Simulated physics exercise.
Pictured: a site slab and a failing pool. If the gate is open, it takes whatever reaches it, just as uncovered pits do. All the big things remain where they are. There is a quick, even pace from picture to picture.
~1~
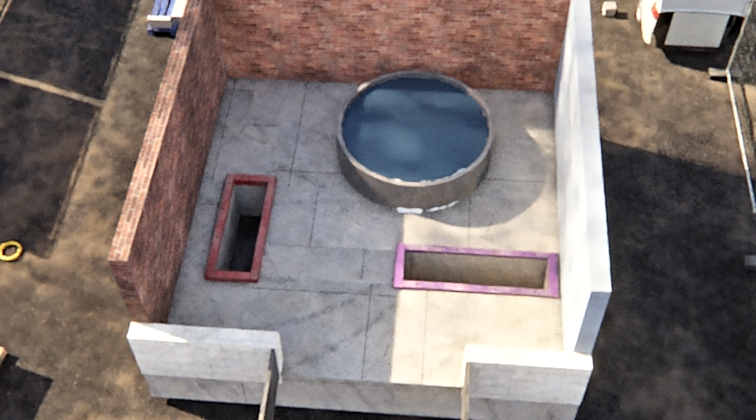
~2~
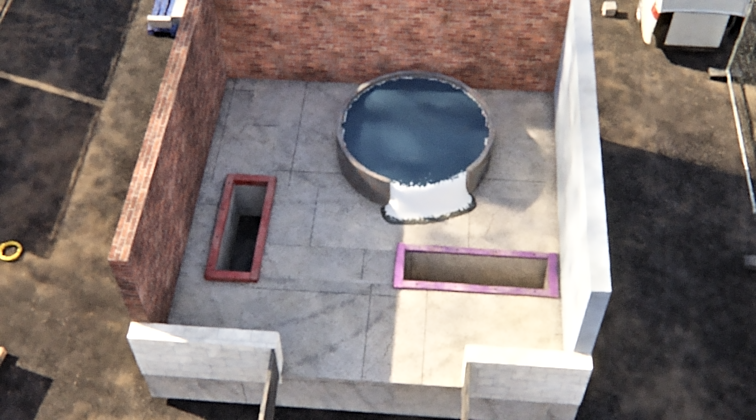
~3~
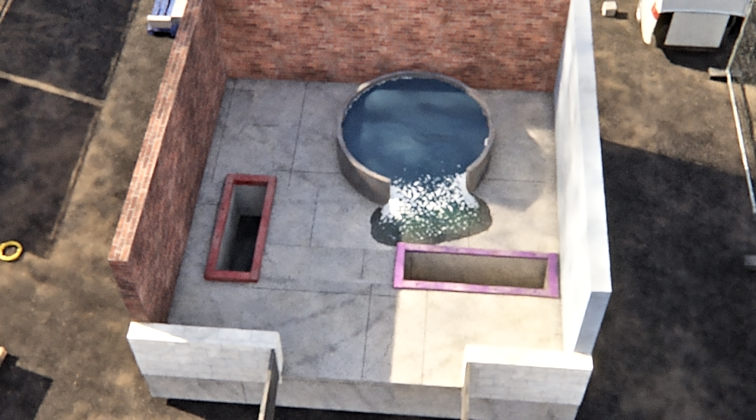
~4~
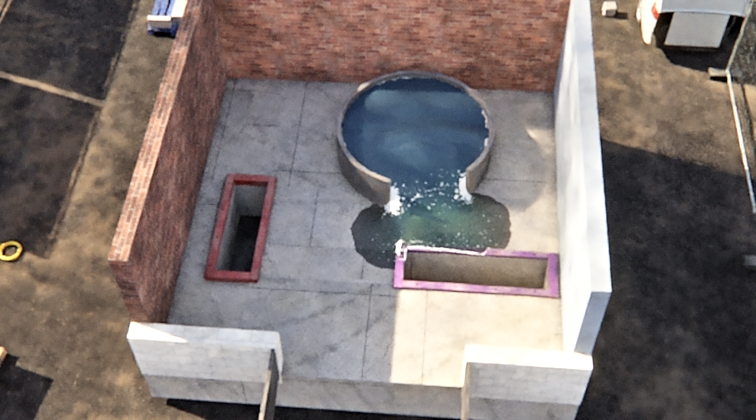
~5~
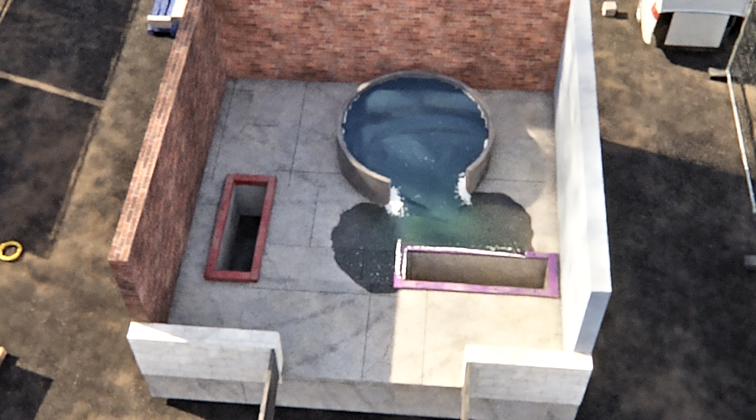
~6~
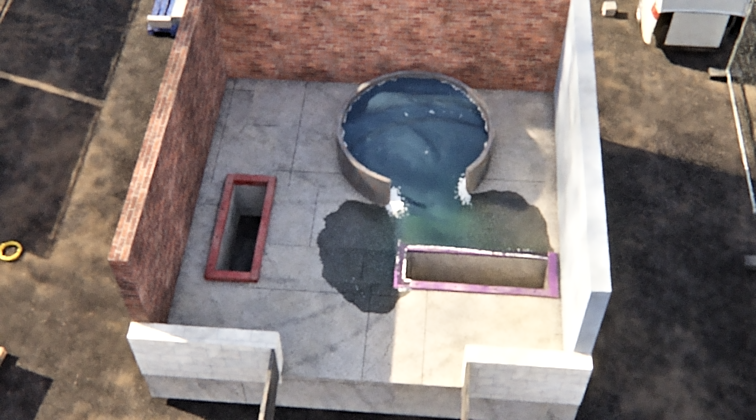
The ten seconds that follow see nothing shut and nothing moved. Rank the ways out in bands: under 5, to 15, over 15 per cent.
Result: The gate holds five to fifteen per cent; the red pit never reaches five per cent; the purple pit clears fifteen per cent.
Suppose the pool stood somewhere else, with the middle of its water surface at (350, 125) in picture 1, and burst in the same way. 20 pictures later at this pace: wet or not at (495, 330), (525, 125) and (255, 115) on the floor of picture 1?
Okay, first one high and dry, second one high and dry, last one high and dry.
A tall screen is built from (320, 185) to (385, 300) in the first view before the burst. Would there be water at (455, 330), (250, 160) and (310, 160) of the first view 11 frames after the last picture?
Taken in turn, the three points are soaked, unsoaked and unsoaked.
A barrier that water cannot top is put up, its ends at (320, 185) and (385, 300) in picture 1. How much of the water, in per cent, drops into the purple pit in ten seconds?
The purple pit takes 60 per cent.
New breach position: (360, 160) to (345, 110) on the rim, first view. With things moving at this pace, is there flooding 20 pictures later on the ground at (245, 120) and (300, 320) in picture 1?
In the order asked: Sodden, sodden.
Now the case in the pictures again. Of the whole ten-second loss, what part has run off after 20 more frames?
Share gone by then: About 70 %.
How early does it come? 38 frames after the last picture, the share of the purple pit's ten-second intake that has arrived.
I make it 90 per cent.
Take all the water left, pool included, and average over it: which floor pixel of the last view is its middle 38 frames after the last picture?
That comes out near (407, 193).
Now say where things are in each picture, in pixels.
In the first frame, still water in the round tank at (415, 129).
In the second frame, water pours out at (430, 201) and has run to (388, 215).
In the third frame, water pours out at (430, 201) and has run to (378, 233).
In the fourth frame, water pours out at (430, 202) and has run to (376, 259).
In the fifth frame, the front is at (373, 285), out from the gap at (430, 202).
In the sixth frame, the front is at (351, 295), out from the gap at (430, 201).
A moment on, water covers 25 % of the floor; the gate 0 %, the red pit 0 %, the purple pit 13 %.
Next, water covers 30 % of the floor; the gate 2 %, the red pit 0 %, the purple pit 25 %.
Then, water covers 40 % of the floor; the gate 5 %, the red pit 0 %, the purple pit 37 %.
Later, water covers 55 % of the floor; the gate 7 %, the red pit 0 %, the purple pit 47 %.
In the end, water covers 65 % of the floor; the gate 9 %, the red pit 0 %, the purple pit 52 %.
